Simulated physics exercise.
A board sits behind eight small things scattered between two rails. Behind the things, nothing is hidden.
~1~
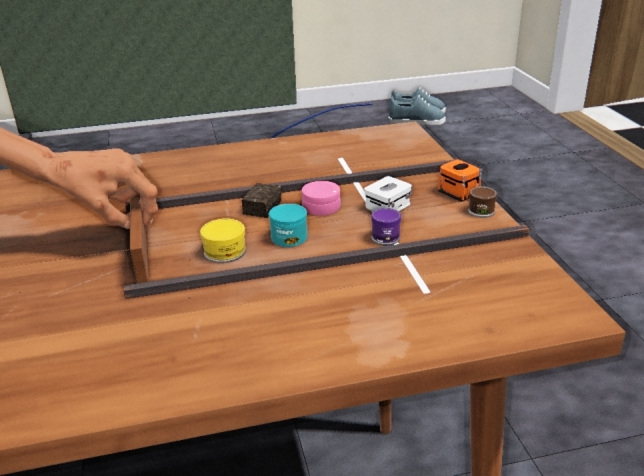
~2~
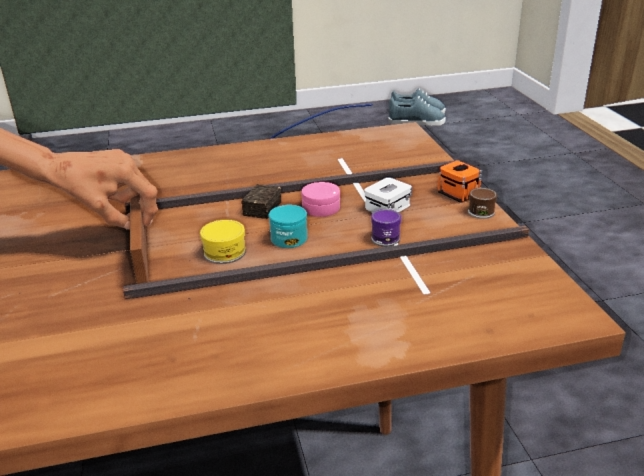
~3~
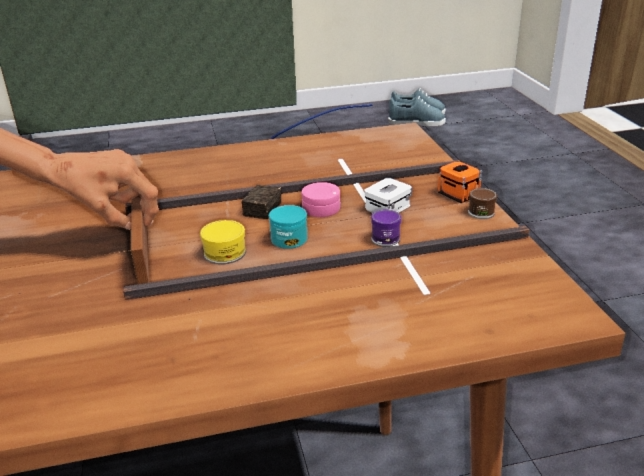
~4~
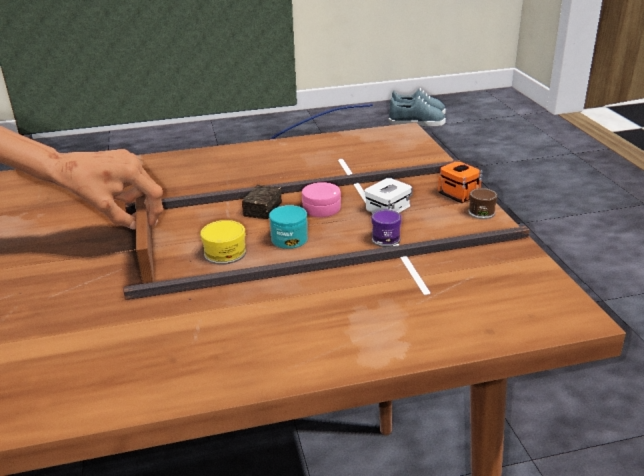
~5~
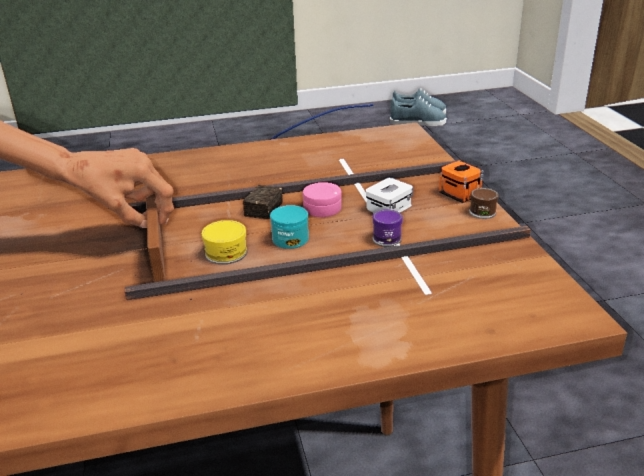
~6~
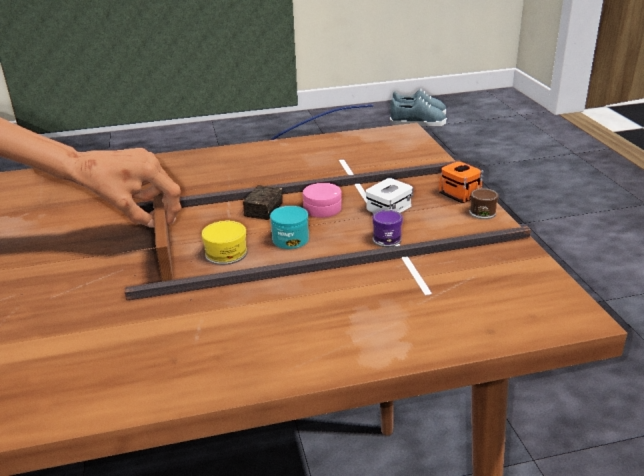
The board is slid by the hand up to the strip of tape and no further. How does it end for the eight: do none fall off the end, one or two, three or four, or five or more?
It ends with none off the end.
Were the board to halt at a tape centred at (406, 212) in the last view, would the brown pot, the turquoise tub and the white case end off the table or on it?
In that case the brown pot does not drop, the turquoise tub does not drop, the white case does not drop.
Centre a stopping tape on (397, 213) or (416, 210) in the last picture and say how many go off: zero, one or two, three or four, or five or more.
Either one or two, then 1 or 2.
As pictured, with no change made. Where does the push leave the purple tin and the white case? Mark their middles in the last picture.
Purple tin at about (438, 228), white case at about (445, 191).
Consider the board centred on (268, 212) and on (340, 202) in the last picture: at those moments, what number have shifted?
At the one place 3, at the other 6.
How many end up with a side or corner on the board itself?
That comes to 2.
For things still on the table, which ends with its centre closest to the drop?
That would be the orange case.
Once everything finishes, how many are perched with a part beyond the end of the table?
1 is the number.
Early on, none off yet; brown pot at rest near (484, 204); orange case at rest near (461, 182); white case at rest near (389, 199).
Finally, the number that fall off is zero.
